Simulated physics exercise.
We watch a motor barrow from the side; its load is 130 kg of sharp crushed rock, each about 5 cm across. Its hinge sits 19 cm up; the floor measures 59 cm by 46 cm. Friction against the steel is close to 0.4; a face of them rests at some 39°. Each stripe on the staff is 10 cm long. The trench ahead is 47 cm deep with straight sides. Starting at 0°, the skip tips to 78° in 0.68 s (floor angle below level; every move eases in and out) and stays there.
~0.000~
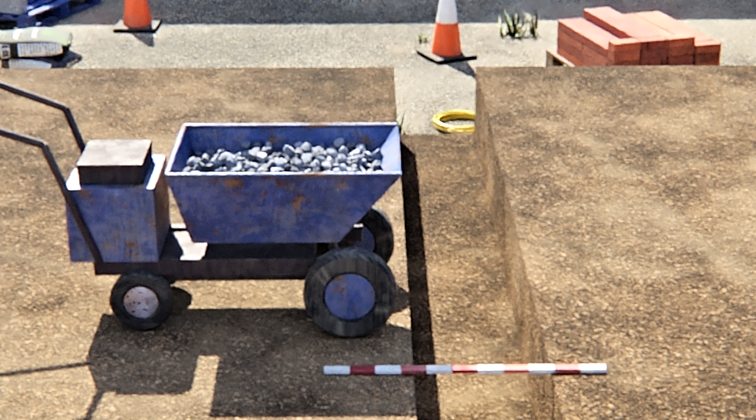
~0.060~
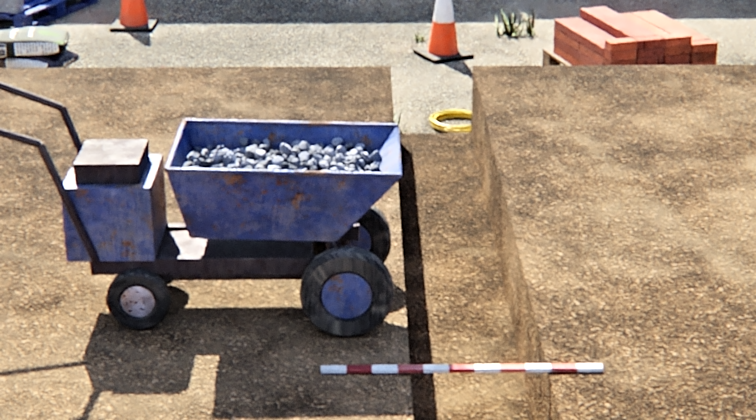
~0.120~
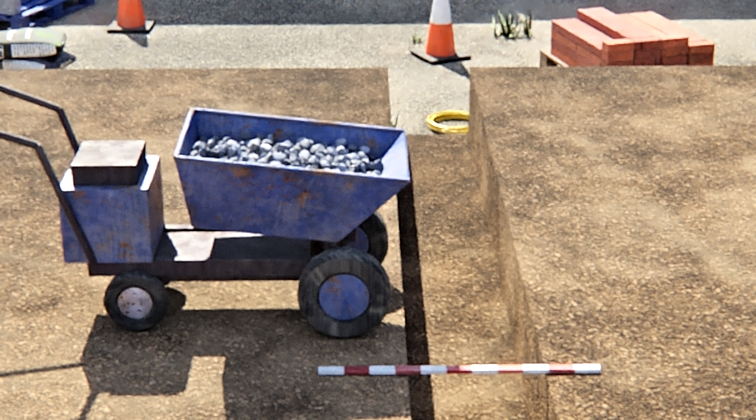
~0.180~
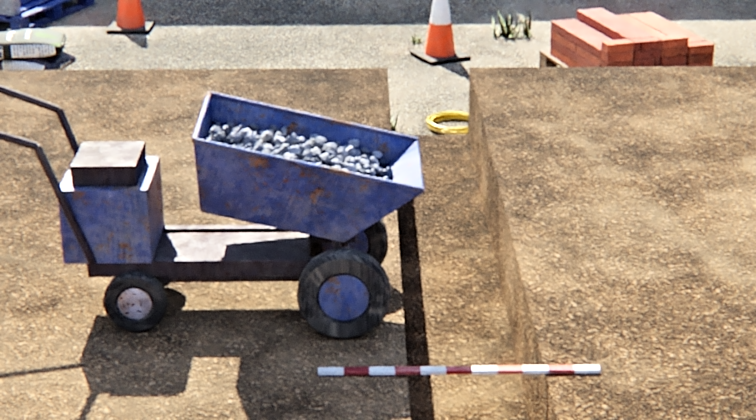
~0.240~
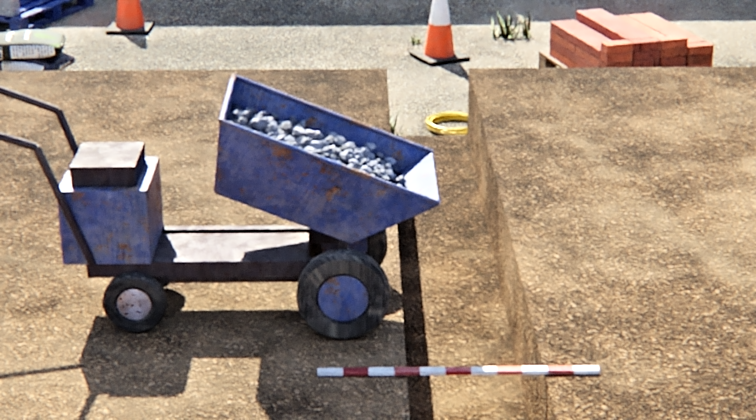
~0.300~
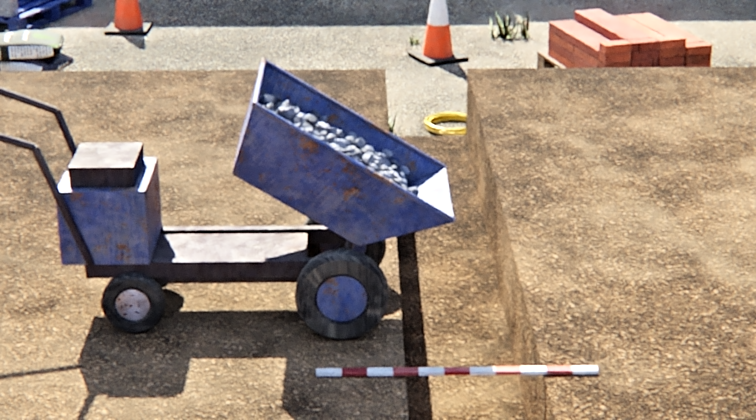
A blue skip full of grey stones tilts steeply to the right on a motor barrow.
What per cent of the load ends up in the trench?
Close to 67 in a hundred.
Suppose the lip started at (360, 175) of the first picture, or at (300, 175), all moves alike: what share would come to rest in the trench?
Near 95 per cent from the first place, 100 from the second.
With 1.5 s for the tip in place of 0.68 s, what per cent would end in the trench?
Then about 90 per cent.
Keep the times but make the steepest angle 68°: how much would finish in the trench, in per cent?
Then about 55 per cent.
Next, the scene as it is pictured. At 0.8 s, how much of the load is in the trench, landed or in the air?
About 25 per cent by then.
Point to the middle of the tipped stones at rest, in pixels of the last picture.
Their middle is at about (509, 379).
After 0.5 s the floor is at 66°; 100 % in the skip; the foremost stones are at (469, 252).
After 0.8 s the floor is at 78°; 63 % in the skip, 24 % in the trench, 12 % past the trench; the foremost stones are at (563, 305).
After 1.1 s the floor is at 78°; 12 % in the skip, 53 % in the trench, 35 % past the trench; the foremost stones are at (735, 296).
After 3.1 s the floor is at 78°; 0 % in the skip, 67 % in the trench, 33 % past the trench; the foremost stones are past the picture's edge.
